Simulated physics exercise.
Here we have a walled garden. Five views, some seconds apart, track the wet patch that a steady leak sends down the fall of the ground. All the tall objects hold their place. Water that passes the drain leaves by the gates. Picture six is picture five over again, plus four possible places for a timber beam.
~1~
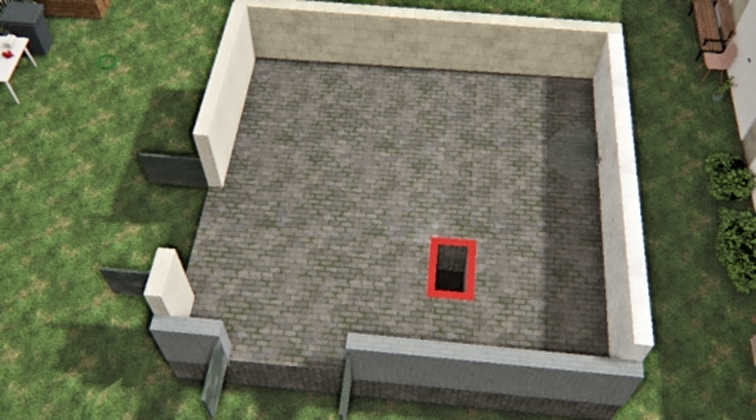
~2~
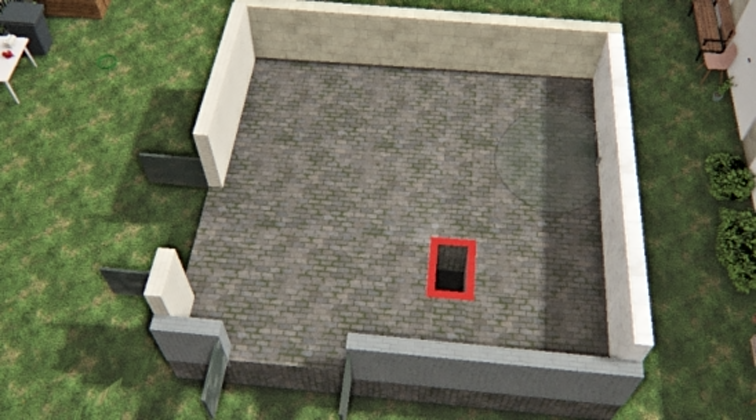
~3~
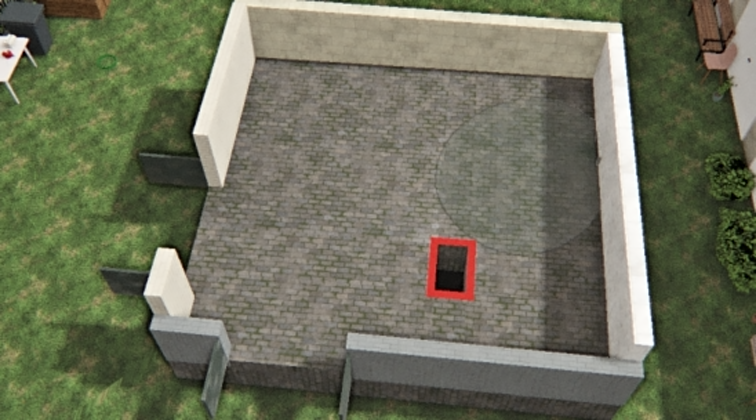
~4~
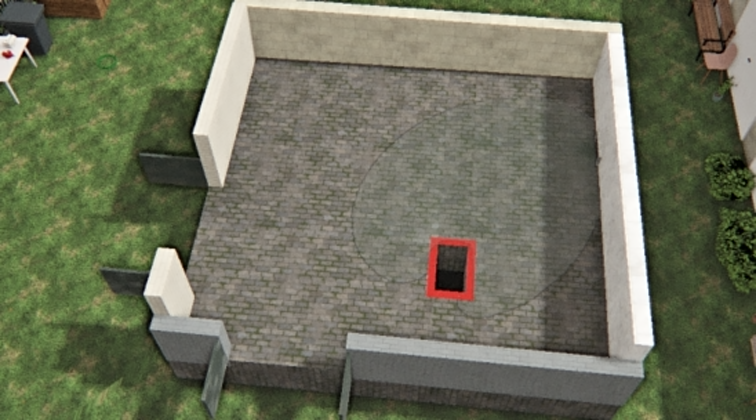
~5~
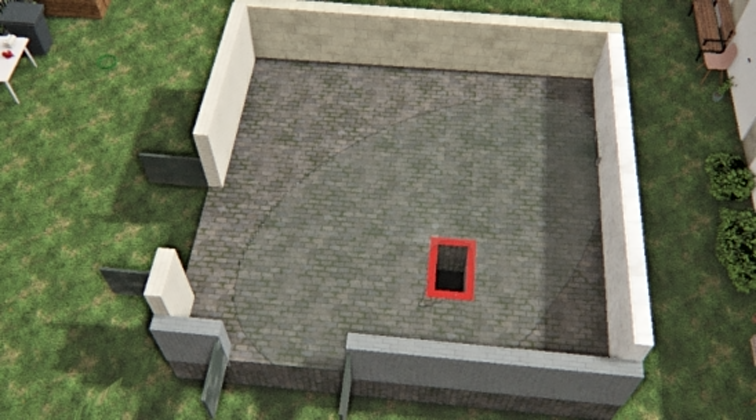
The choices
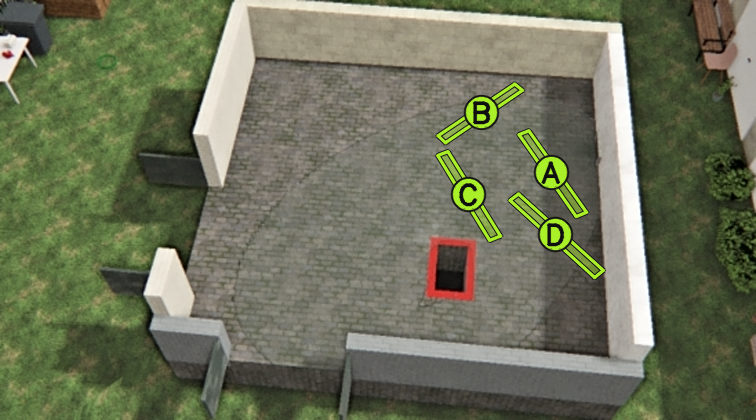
A thin, faint sheet of water appears as a small patch beside the right wall of a paved, walled garden. It spreads leftward in a widening curve across the paving, reaches the red-edged drain pit, then passes around it and extends over much of the ground while the walls and open gates stay still.
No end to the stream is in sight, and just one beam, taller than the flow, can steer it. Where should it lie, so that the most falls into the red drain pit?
B works best here.
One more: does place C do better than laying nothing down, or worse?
It is worse.
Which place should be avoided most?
It is A.
On the marked copy, A from (523, 132) to (581, 214); B from (441, 139) to (518, 87); C from (442, 153) to (495, 238); D from (514, 197) to (599, 273).
For place A, about 3 % of the stream runs into the red drain pit, about 96 % out by the gates.
For place B, about 28 % of the stream runs into the red drain pit, about 72 % out by the gates.
For place C, about 9 % of the stream runs into the red drain pit, about 91 % out by the gates.
For place D, about 11 % of the stream runs into the red drain pit, about 89 % out by the gates.
